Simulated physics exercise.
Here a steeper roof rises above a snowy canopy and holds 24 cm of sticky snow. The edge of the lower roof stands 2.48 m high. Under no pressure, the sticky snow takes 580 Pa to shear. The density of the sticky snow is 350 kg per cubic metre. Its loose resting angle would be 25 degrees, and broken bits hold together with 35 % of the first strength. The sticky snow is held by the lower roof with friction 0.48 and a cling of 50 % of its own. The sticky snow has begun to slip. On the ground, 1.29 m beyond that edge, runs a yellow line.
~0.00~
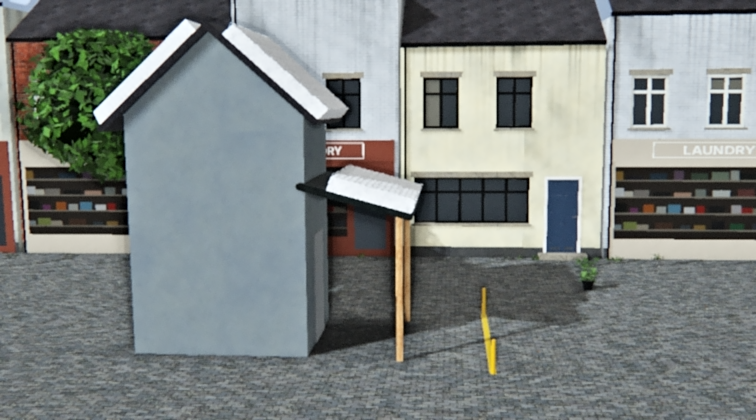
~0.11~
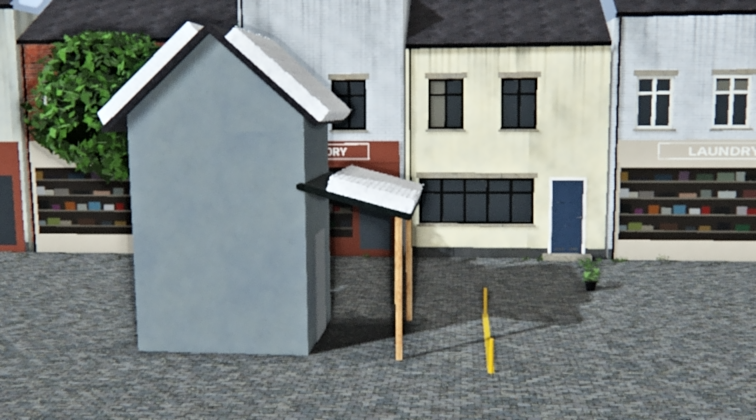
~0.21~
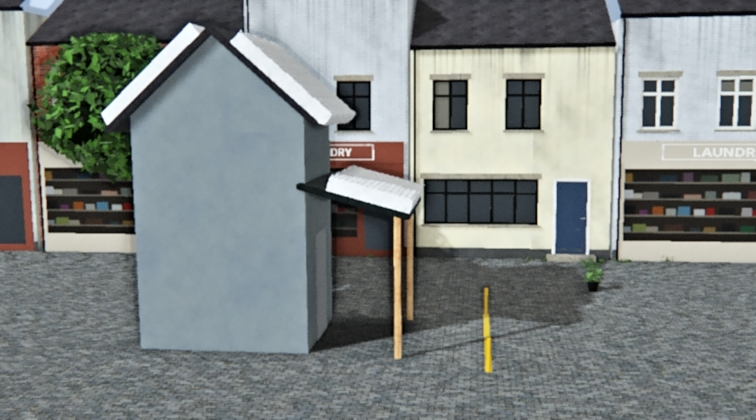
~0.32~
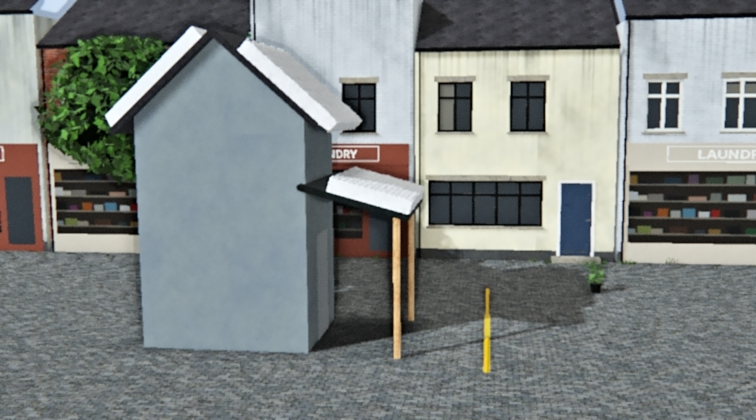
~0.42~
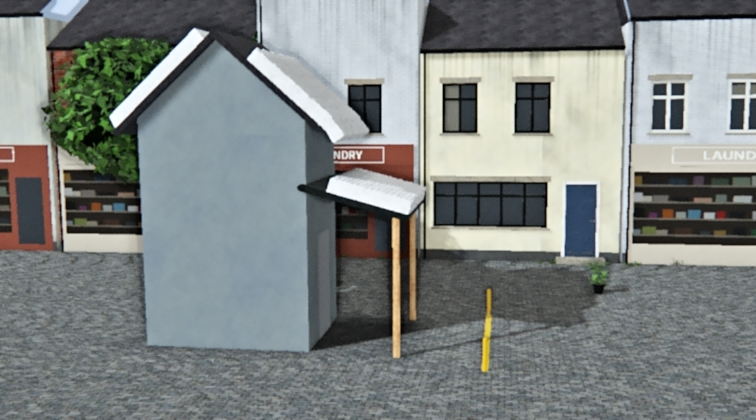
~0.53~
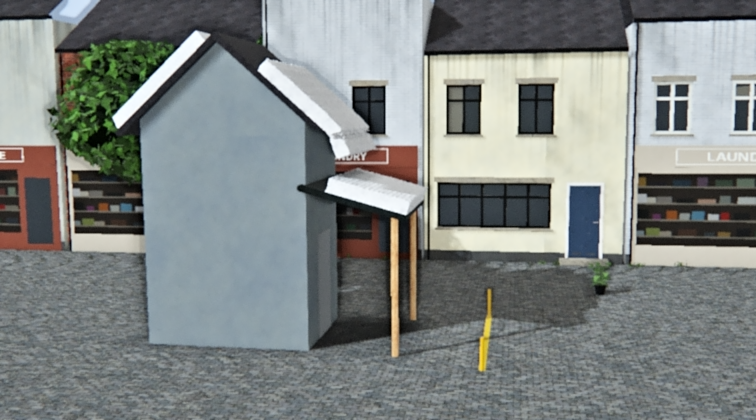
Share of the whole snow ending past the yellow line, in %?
Near 39 %.
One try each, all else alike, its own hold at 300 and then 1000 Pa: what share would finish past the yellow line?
Roughly 45 % followed by roughly 20 %.
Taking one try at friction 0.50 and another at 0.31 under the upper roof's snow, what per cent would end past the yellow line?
Roughly 20 per cent first, roughly 35 per cent second.
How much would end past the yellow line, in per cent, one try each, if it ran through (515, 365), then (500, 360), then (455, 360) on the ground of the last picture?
Roughly 25 %, then 30 %, then 50 %.
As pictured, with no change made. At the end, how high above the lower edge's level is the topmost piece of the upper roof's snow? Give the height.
Height above lower edge: Approx. 0.7 m.
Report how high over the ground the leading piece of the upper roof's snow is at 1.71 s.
About 0.0 m.
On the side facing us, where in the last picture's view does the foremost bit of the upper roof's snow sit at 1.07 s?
Around pixel (417, 198).
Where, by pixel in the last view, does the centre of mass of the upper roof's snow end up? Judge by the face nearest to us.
You'll find it around (490, 327).
After 1.07 s, none is below the lower edge and 0 % is past the line.
After 1.71 s, 51 % is below the lower edge and 17 % is past the line.
After 2.36 s, 65 % is below the lower edge and 39 % is past the line.
After 3.00 s, 65 % is below the lower edge and 39 % is past the line.
After 3.10 s, 65 % is below the lower edge and 39 % is past the line.
